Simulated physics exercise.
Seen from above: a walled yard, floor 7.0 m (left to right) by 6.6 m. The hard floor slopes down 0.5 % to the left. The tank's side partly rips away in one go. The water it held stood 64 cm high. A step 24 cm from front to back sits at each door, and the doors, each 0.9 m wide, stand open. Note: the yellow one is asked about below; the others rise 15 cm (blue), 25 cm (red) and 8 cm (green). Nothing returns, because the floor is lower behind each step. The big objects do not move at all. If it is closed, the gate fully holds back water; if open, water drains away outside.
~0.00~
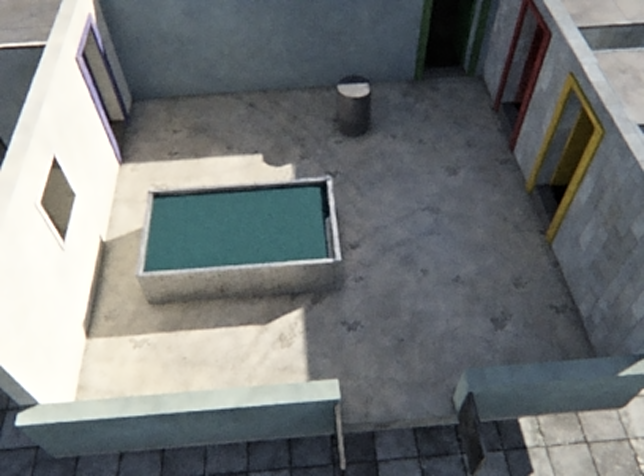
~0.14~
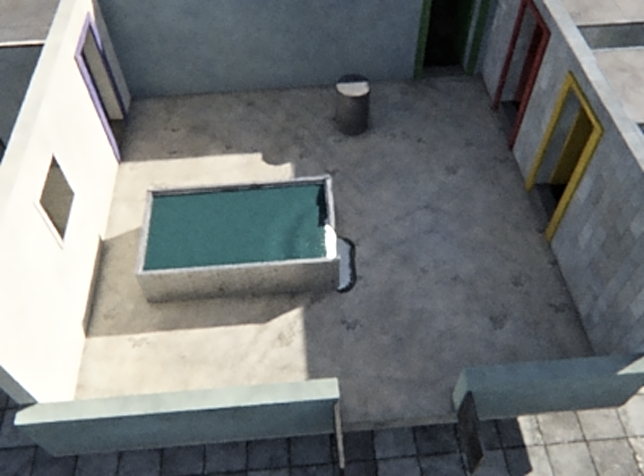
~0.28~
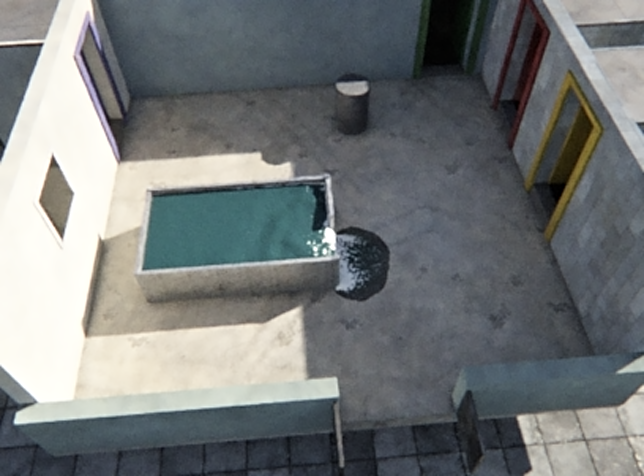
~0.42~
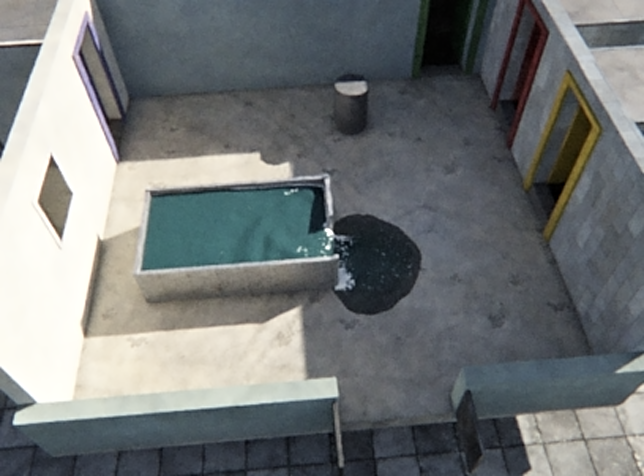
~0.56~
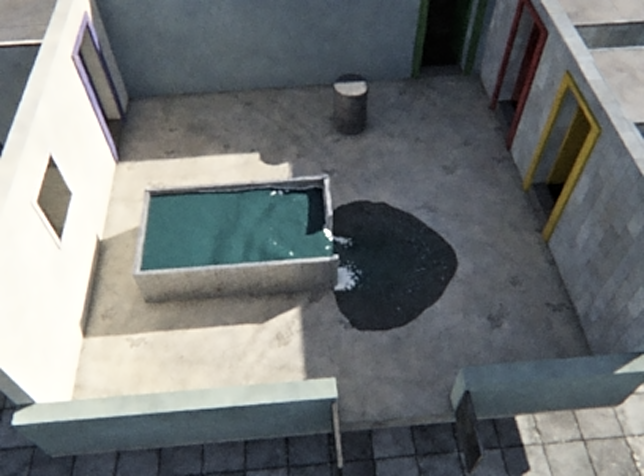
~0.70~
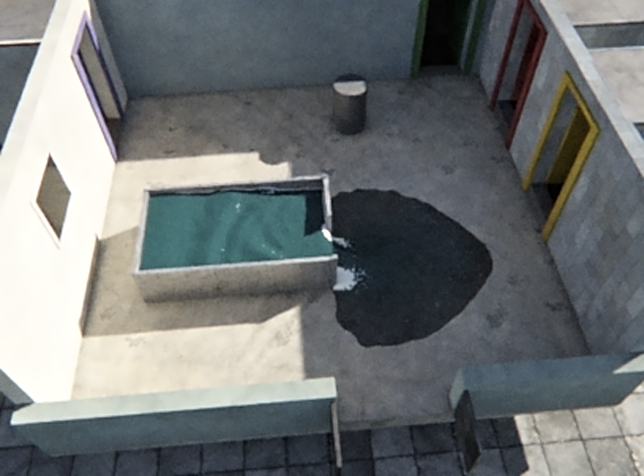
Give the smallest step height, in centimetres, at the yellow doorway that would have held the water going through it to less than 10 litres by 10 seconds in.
The smallest height is about 17 cm.
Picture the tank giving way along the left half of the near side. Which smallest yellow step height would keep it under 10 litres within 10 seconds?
Some 7.0 cm.
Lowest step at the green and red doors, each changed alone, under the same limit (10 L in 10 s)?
Some 11.5 cm for green, some 5.0 cm for red.
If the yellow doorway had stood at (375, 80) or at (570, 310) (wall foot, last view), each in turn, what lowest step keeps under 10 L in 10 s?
Roughly 7.5 and 19 cm.
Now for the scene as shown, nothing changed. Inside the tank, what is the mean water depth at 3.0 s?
About 36 centimetres on average.
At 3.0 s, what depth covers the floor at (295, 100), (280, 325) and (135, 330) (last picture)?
Roughly 0, then 0, then 0 cm.
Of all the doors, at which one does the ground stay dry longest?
That would be the blue door.
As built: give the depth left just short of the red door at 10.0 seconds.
Depth: Near 5.0 cm.
After 1.4 s water covers 25 % of the floor, deepest (32 cm) near (343, 265); 14 cm at the yellow door, 0 litres in over its 23 cm step.
After 3.0 s water covers 30 % of the floor, deepest (27 cm) near (560, 300); 20 cm at the yellow door, 0 litres in over its 23 cm step.
After 10.0 s water covers 85 % of the floor, deepest (10 cm) near (450, 90); 8 cm at the yellow door, 0 litres in over its 23 cm step.
At the yellow door as built, the water arrived by 1.2 s and peaked near 21 cm at 2.4 s.
Run again over the same 10 s with other heights there, 28 litres in over 14.5 cm, 2 litres over 19.5 cm. The limit of 10 litres is kept from about 17 cm up.
